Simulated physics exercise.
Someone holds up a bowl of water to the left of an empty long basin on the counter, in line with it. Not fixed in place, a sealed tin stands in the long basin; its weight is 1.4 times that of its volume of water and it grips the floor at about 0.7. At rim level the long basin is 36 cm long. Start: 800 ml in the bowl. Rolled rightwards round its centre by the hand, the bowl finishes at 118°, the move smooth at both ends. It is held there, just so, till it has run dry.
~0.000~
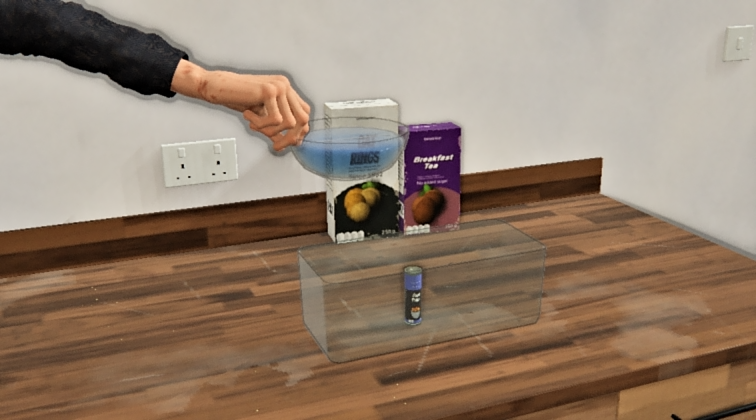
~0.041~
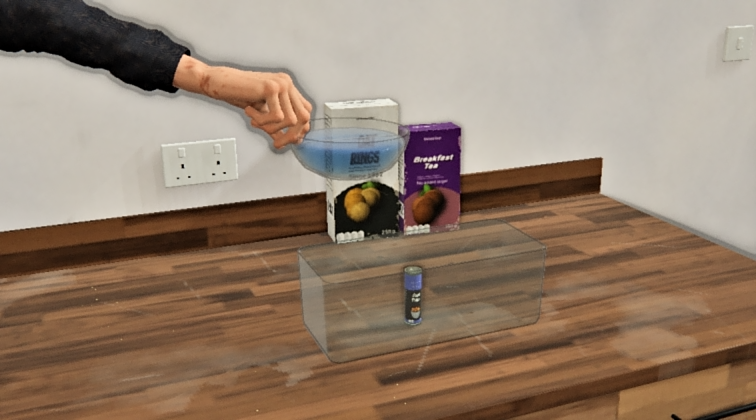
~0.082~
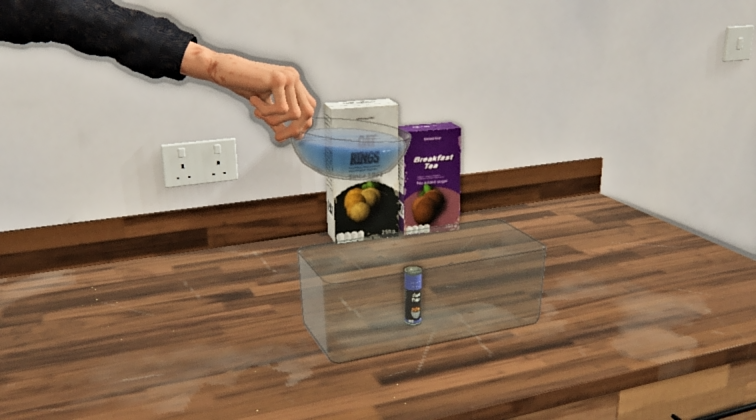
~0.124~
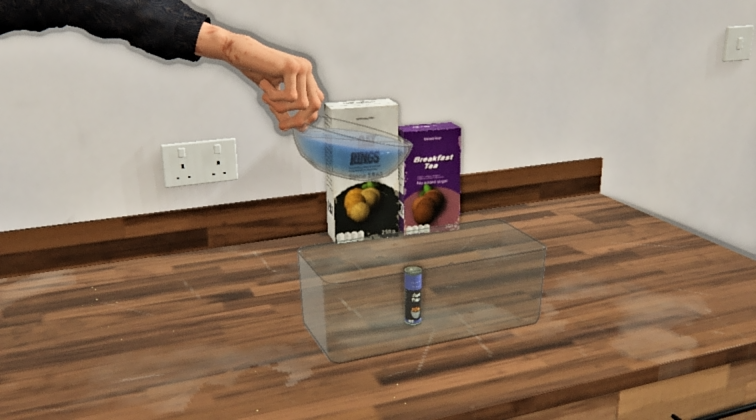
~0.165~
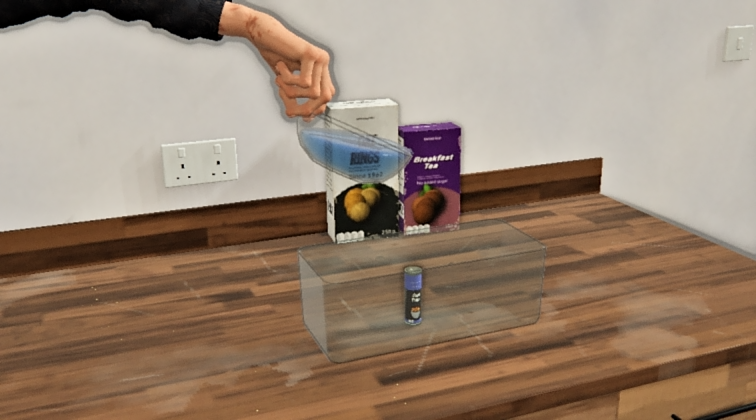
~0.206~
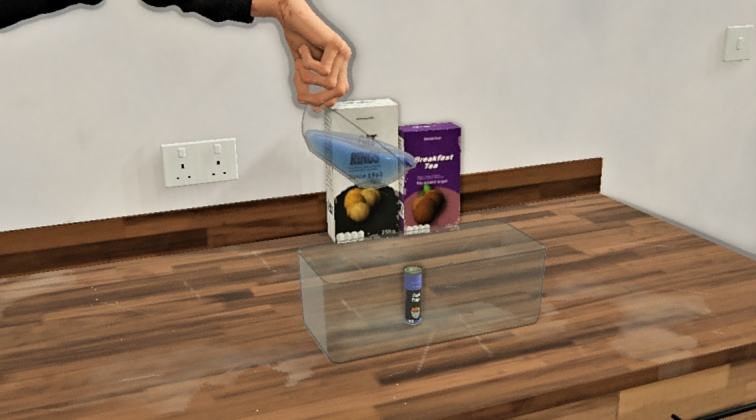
A hand held a clear bowl of blue liquid above a glass basin with a small tin on a wooden counter, then tilted it steadily to the right, the arm rising as the bowl tipped.
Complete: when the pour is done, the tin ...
... remains on its base.
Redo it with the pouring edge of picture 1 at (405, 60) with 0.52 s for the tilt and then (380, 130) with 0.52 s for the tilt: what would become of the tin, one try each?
First it falls; then it topples.
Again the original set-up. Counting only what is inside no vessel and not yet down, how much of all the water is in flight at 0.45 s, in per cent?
Some 28 % is the figure.
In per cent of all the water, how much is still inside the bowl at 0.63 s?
Roughly 0 per cent.
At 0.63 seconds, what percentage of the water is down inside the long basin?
Around 92 parts in a hundred.
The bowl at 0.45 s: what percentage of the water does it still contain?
Around 1 percent.
Then, 0.45 s in, the tilt is 113° and 1 per cent is still to pour; the tin stands where it began.
Then, 0.63 s in, the tilt is 118° and 0 per cent is still to pour; the tin stands where it began.
Then, 0.82 s in, the tilt is 118° and 0 per cent is still to pour; the tin stands where it began.
Then, 1.02 s in, the tilt is 118° and 0 per cent is still to pour; the tin stands where it began.
Finally, the tin stands where it began.
